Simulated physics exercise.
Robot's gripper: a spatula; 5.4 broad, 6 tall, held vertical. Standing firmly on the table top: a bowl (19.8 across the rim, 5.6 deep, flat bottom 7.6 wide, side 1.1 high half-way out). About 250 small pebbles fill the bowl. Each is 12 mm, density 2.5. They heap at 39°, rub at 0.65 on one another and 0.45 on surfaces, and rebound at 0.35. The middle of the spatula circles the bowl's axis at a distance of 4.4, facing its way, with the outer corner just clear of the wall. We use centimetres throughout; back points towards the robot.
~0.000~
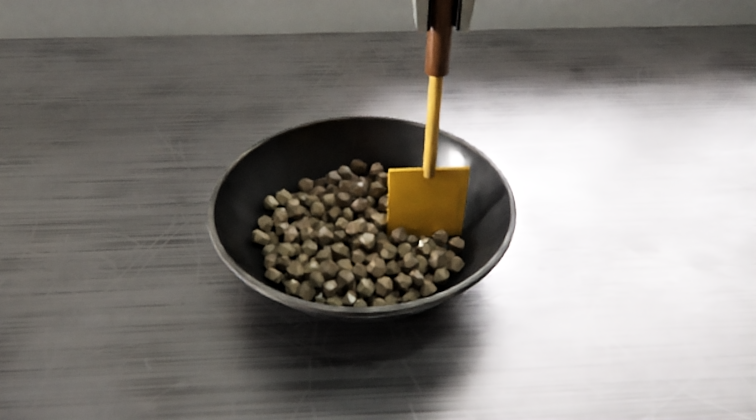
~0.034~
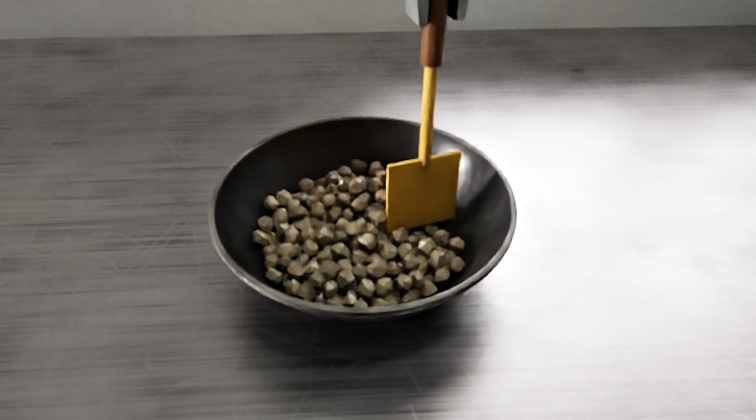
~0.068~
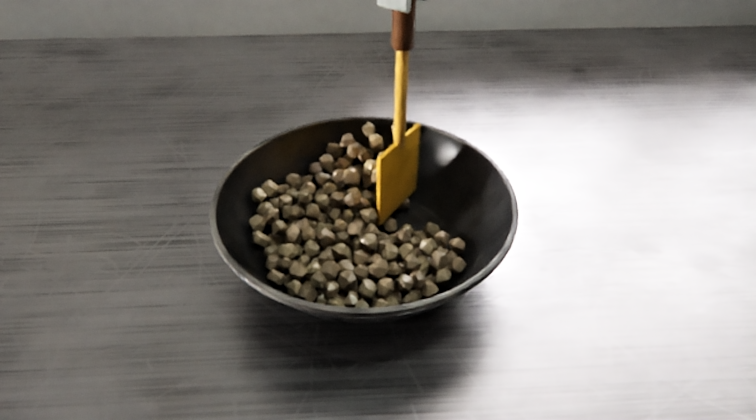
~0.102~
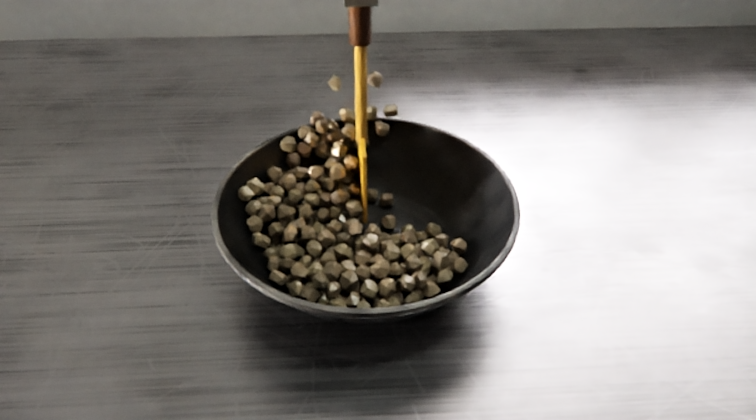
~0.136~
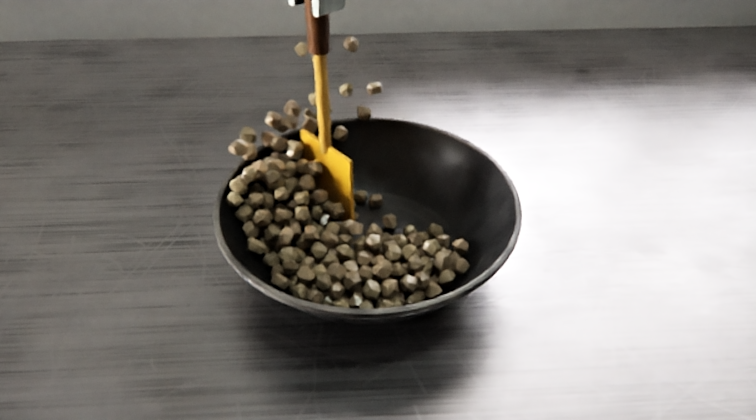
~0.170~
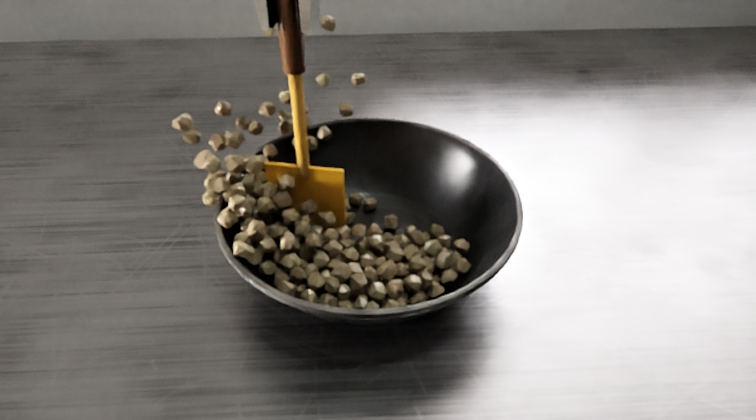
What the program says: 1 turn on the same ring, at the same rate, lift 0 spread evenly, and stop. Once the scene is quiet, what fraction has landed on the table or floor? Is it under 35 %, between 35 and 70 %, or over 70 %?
Between 35 and 70 %.
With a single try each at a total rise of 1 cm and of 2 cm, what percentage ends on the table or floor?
Close to 45 and 25 percent, in that order.
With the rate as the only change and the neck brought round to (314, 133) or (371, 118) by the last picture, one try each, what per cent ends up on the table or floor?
About 35 % for one try and about 15 % for the other, in order.
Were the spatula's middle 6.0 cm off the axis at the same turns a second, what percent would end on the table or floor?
Near 0 %.
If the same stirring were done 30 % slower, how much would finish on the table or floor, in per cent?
Then roughly 25 per cent.
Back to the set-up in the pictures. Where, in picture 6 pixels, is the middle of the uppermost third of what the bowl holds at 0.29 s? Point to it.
Near pixel (462, 249).
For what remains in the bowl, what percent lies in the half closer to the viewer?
Roughly 35 per cent.
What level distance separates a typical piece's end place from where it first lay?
About 12 centimetres.
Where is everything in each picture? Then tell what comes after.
Spatula neck at (431, 150), 0° round; upper third of the load around (346, 228), from x 260 to 455, top at y 165; 250 in the bowl, in the first picture.
Spatula neck at (426, 140), 16° round; upper third of the load around (346, 228), from x 260 to 455, top at y 165, in the second picture.
Spatula neck at (400, 122), 54° round; upper third of the load around (348, 197), from x 255 to 460, top at y 130, in the third picture.
Spatula neck at (362, 117), 91° round; upper third of the load around (324, 185), from x 245 to 460, top at y 80; 248 in the bowl, 2 in flight or on the tool, in the fourth picture.
Spatula neck at (325, 126), 129° round; upper third of the load around (289, 179), from x 235 to 460, top at y 45; 243 in the bowl, 7 in flight or on the tool, in the fifth picture.
Spatula neck at (302, 148), 167° round; upper third of the load around (263, 189), from x 180 to 460, top at y 25; 232 in the bowl, 18 in flight or on the tool, in the sixth picture.
By 0.23 s, 235° round, highest piece 12 above the table; 206 in the bowl, 4 on the table or floor, 40 in flight or on the tool.
By 0.29 s, 304° round, highest piece 11 above the table; 172 in the bowl, 16 on the table or floor, 62 in flight or on the tool.
By 0.52 s, 0° round, highest piece 7 above the table; 134 in the bowl, 114 on the table or floor, 2 in flight or on the tool.
By 1.22 s, 0° round, highest piece 4 above the table; 134 in the bowl, 116 on the table or floor.
Final count, 134 in the bowl, 116 on the table or floor. That is 46 % on the table or floor.
